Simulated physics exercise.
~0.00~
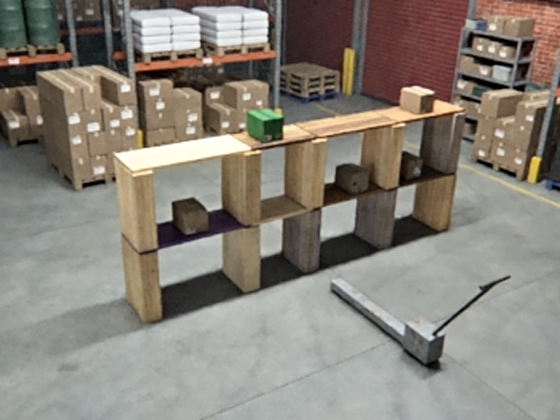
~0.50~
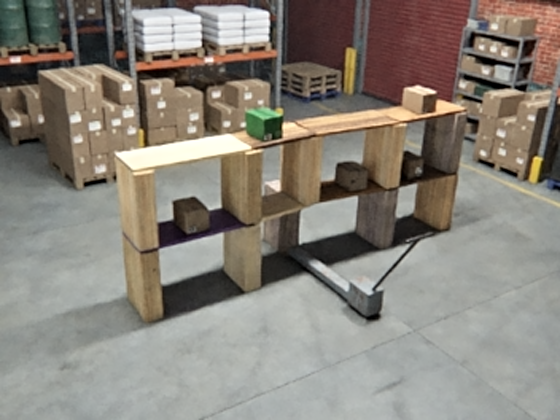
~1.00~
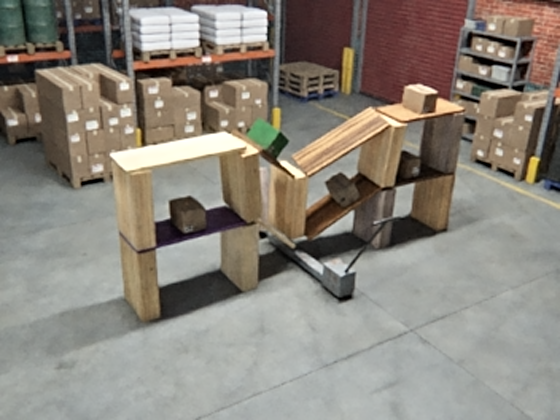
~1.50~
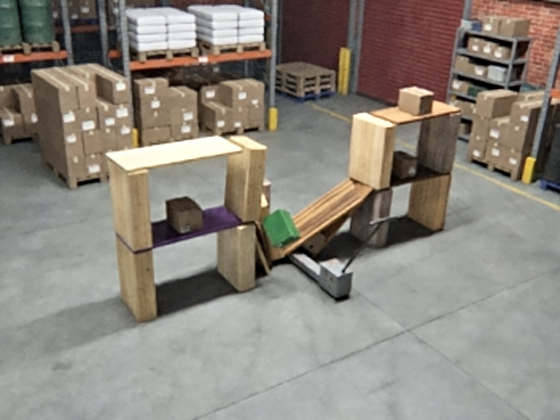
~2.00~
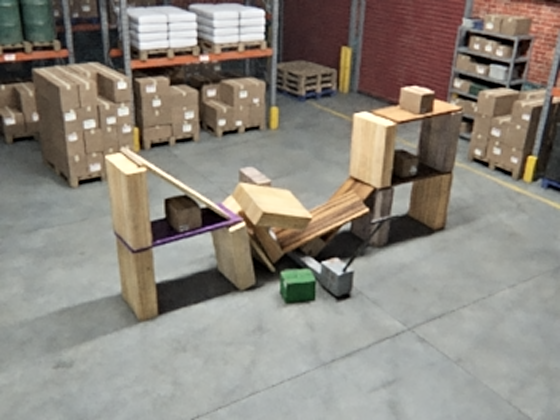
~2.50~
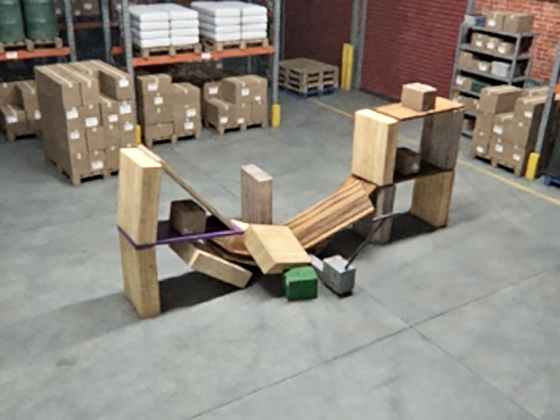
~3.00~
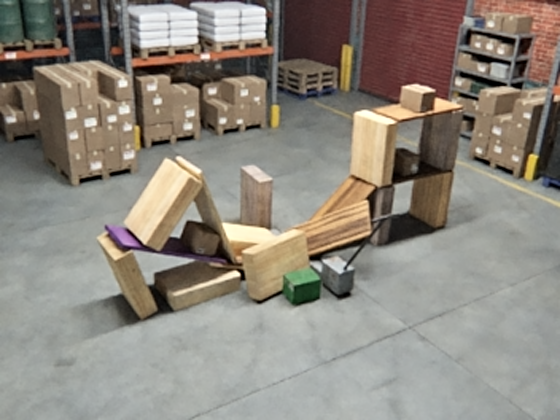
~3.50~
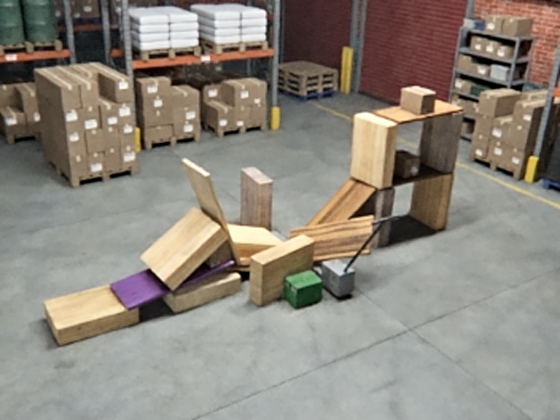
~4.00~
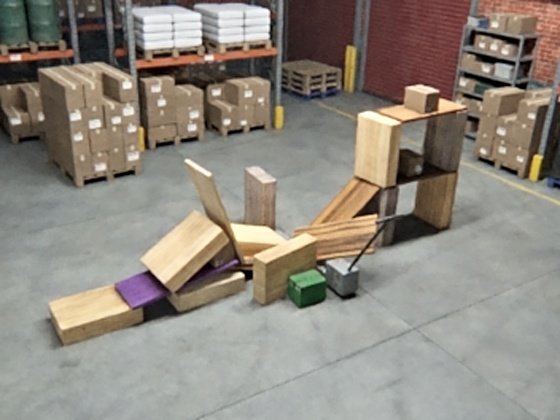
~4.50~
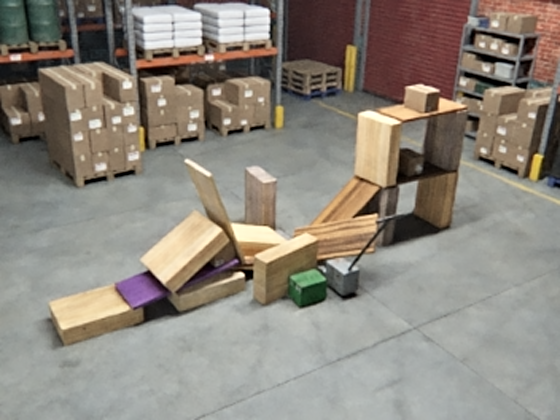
A long two-tier shelf of wooden slabs and boards stood loaded with cartons until a low jack slid into its base, collapsing the middle and dropping the green carton, then the left side toppled into a heap, leaving only the right end standing.
